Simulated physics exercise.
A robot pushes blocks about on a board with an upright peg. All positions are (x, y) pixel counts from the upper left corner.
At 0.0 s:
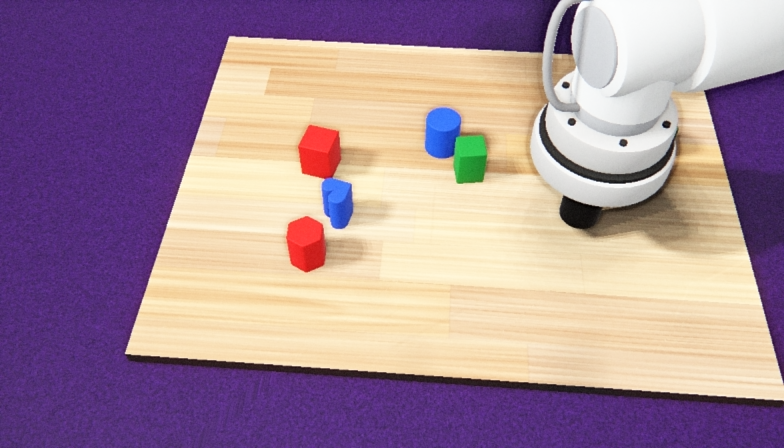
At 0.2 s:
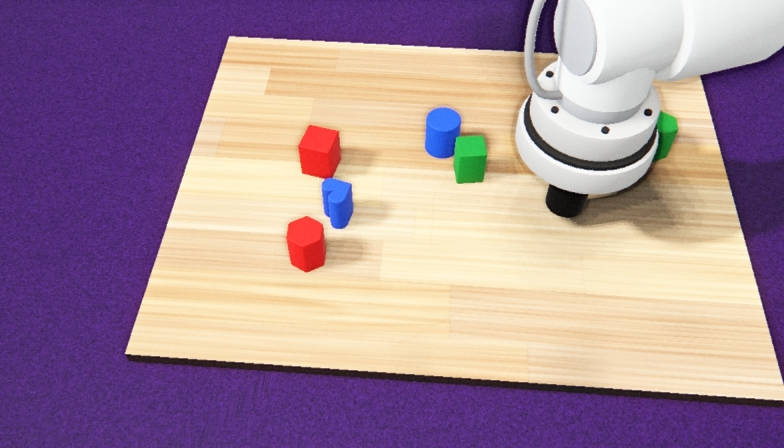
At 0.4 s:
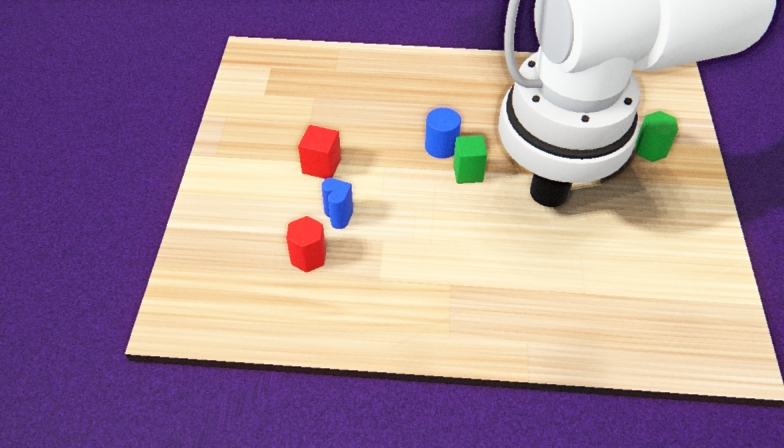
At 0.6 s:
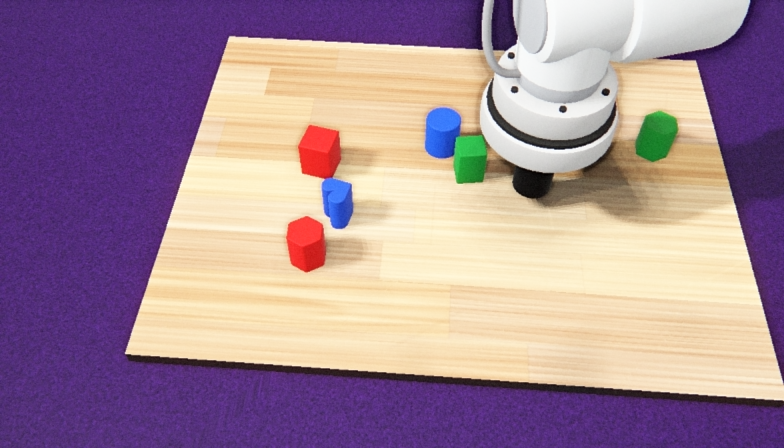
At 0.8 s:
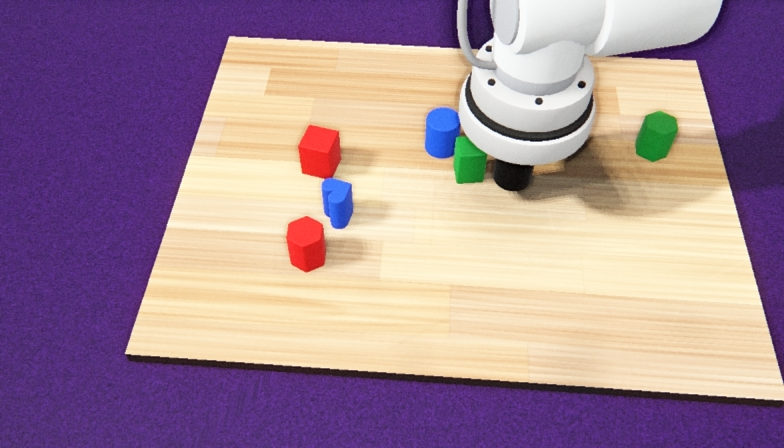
The clip shows a white robot arm with a black peg moving steadily left and slightly away across a wooden board, uncovering a green block on the right, while the red, blue and green blocks stay still.
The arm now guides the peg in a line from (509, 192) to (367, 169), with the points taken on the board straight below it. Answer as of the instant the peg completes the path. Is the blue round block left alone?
The answer is no.
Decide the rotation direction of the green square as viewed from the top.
From overhead, the rotation is clockwise.
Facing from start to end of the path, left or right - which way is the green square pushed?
To the path's right.
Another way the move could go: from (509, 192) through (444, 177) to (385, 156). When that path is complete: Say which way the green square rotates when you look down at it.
Its spin: Clockwise.
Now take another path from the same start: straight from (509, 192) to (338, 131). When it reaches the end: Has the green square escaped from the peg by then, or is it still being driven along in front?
My guess is it keeps its place ahead of the peg.
What follows on the original path. One third of the way, peg (463, 170); blue round block (437, 110); green square (441, 136), turned 35° clockwise.
Two thirds of the way, peg (414, 163); blue round block (434, 107); green square (409, 125), turned 90° clockwise.
At the end, peg (366, 155); red square not moved; blue round block (434, 107); green square (407, 123), turned 105° clockwise.
